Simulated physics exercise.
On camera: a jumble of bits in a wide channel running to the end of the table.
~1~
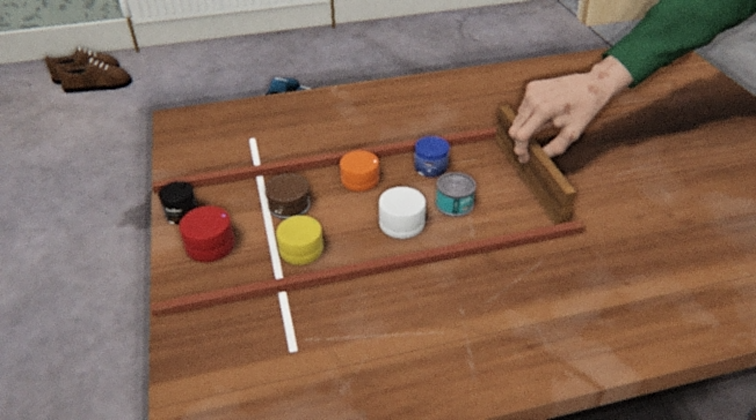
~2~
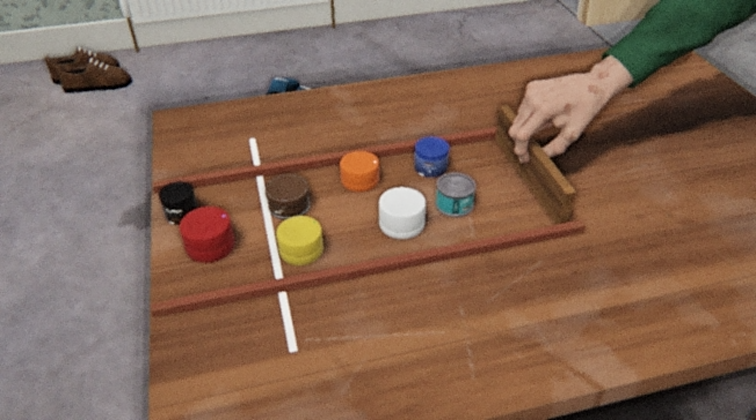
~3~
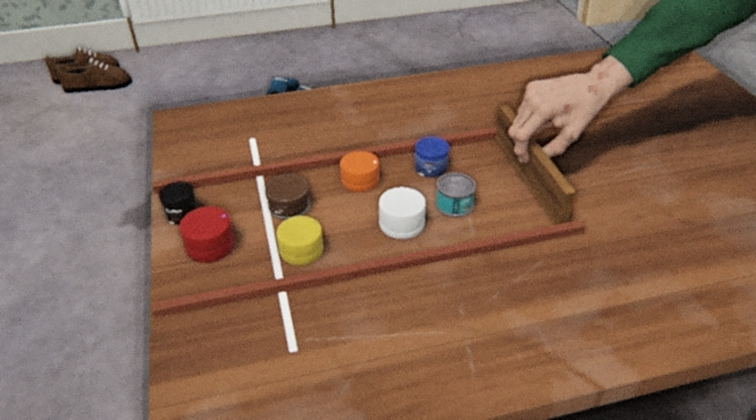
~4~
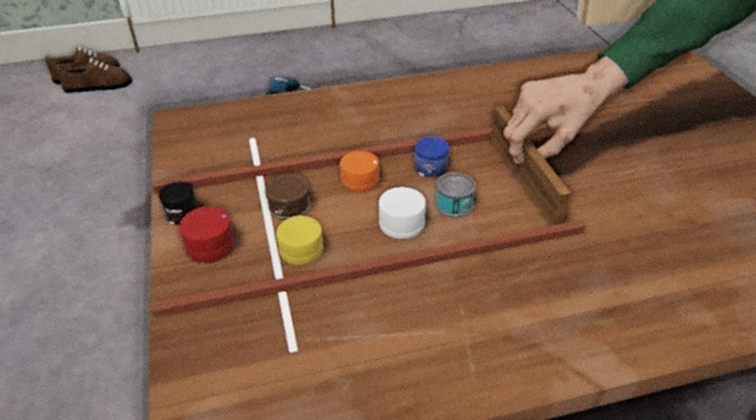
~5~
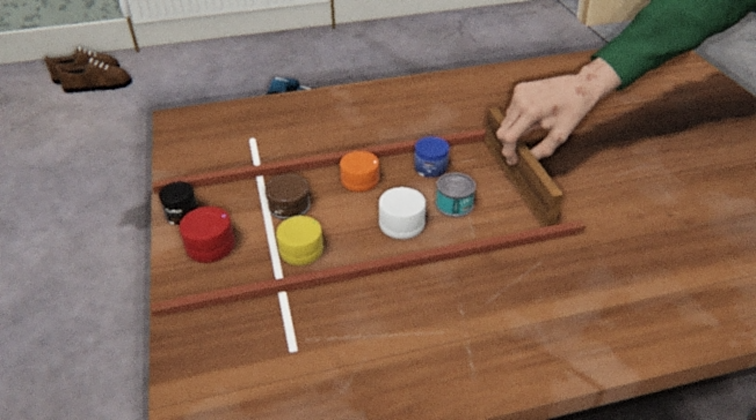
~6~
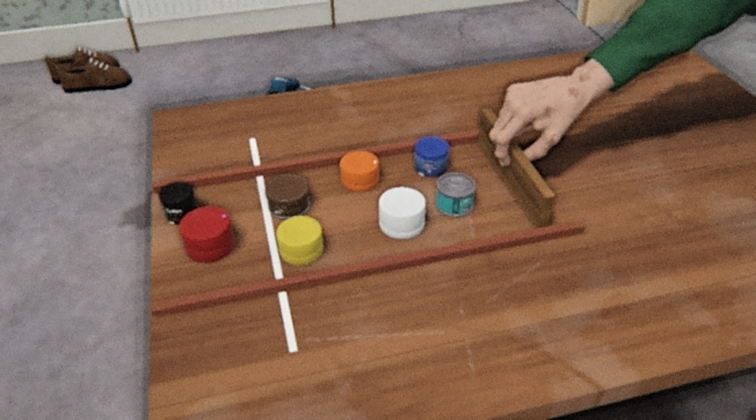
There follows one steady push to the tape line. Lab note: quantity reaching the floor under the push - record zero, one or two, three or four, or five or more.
I predict the count lost over the end will be nil.
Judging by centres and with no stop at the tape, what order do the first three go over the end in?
First the black tub, then the red lid, then the yellow lid.
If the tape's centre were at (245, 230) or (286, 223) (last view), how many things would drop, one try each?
Respectively 0 and 0.
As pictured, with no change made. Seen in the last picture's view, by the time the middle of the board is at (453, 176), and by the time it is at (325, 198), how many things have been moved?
So far 2, and 6 at the second.
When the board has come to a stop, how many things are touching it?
Tally at the end: 3.
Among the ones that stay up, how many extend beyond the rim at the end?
My count gives 0.
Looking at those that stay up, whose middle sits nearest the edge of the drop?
It is the black tub.
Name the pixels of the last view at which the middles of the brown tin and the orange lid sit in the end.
The brown tin settles near (227, 211); as for the orange lid, near (207, 188).
Early on, none off yet; black tub at rest near (179, 203); red lid at rest near (208, 234); brown tin at rest near (288, 197).
Finally, the number that fall off is zero.
